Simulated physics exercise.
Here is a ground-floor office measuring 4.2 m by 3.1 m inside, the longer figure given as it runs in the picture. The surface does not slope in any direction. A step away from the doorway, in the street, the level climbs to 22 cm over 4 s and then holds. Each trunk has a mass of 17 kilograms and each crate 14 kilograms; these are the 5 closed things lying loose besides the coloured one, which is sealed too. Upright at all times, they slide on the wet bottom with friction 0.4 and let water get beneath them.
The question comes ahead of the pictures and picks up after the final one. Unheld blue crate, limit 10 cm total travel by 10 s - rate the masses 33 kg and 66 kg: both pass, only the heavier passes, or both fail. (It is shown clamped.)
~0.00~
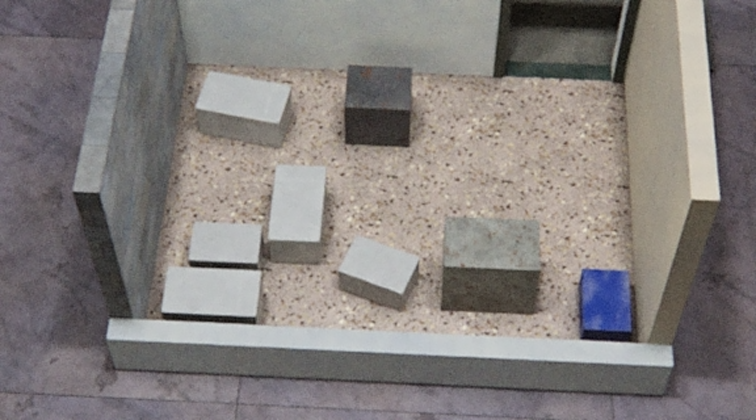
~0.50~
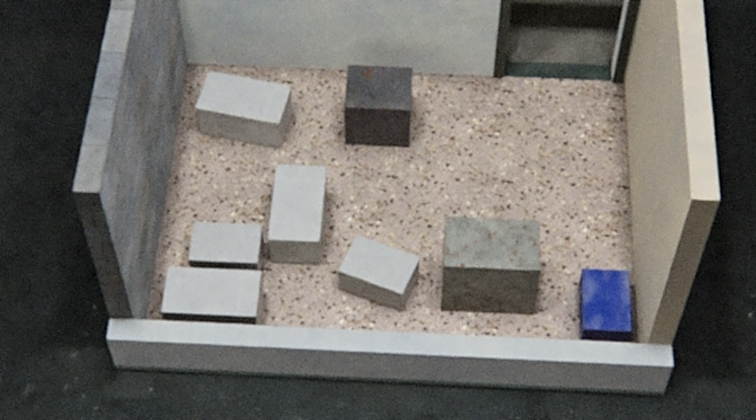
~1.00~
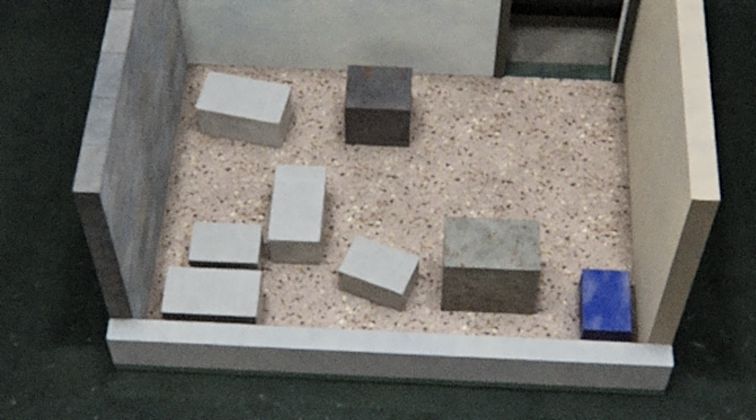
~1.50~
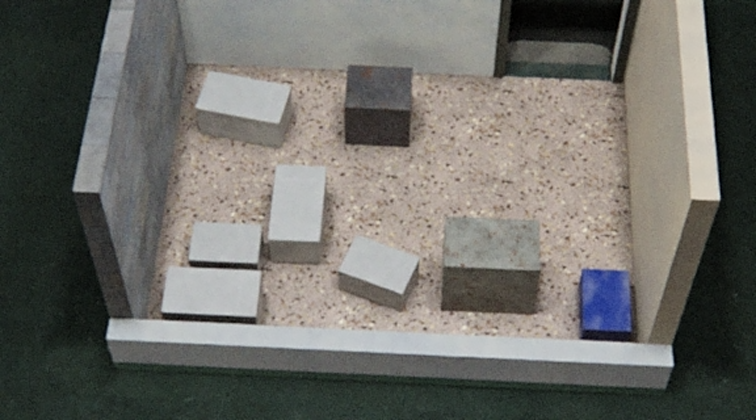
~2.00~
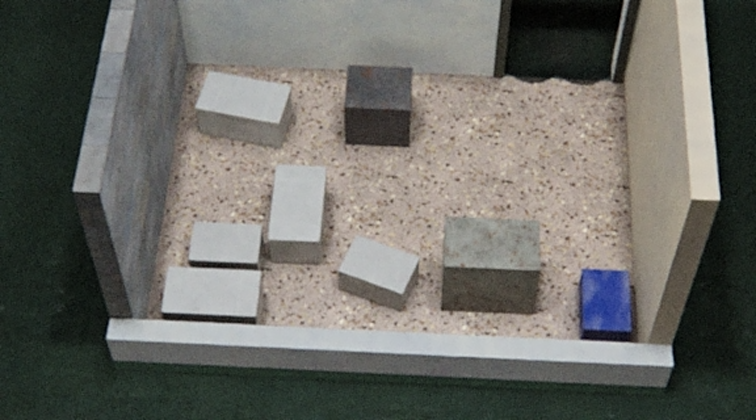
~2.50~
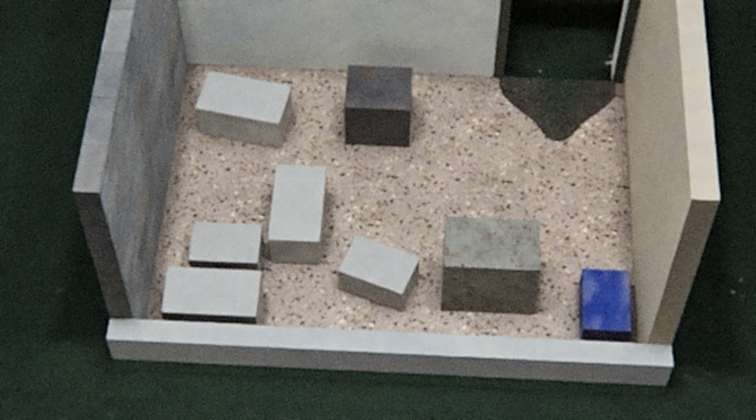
Only the heavier passes.
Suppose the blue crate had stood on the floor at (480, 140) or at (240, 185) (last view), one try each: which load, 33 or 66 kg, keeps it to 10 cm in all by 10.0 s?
Note, in order: Both OK; both OK.
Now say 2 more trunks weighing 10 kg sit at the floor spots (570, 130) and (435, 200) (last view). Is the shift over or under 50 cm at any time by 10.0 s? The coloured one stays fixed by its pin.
Order as asked: Goes beyond / goes beyond.
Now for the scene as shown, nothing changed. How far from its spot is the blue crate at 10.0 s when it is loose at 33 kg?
50 cm.
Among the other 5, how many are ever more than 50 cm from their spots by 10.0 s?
The number is 3.
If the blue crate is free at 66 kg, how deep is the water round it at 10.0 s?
16 cm, roughly.
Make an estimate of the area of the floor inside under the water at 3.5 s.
3.0 m2.
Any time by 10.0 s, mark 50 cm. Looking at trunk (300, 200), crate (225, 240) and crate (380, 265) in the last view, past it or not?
Listed order gives above limit, above limit, above limit.
After 3.5 s the blue crate would be 0 cm from its start with 33 kg and 0 cm from its start with 66 kg; 0 cm of water round it then.
After 4.5 s the blue crate would be 0 cm from its start with 33 kg and 0 cm from its start with 66 kg; 5 cm of water round it then.
After 7.0 s the blue crate would be 26 cm from its start with 33 kg and 0 cm from its start with 66 kg; 17 cm of water round it then.
After 10.0 s the blue crate would be 47 cm from its start with 33 kg and 0 cm from its start with 66 kg; 16 cm of water round it then.
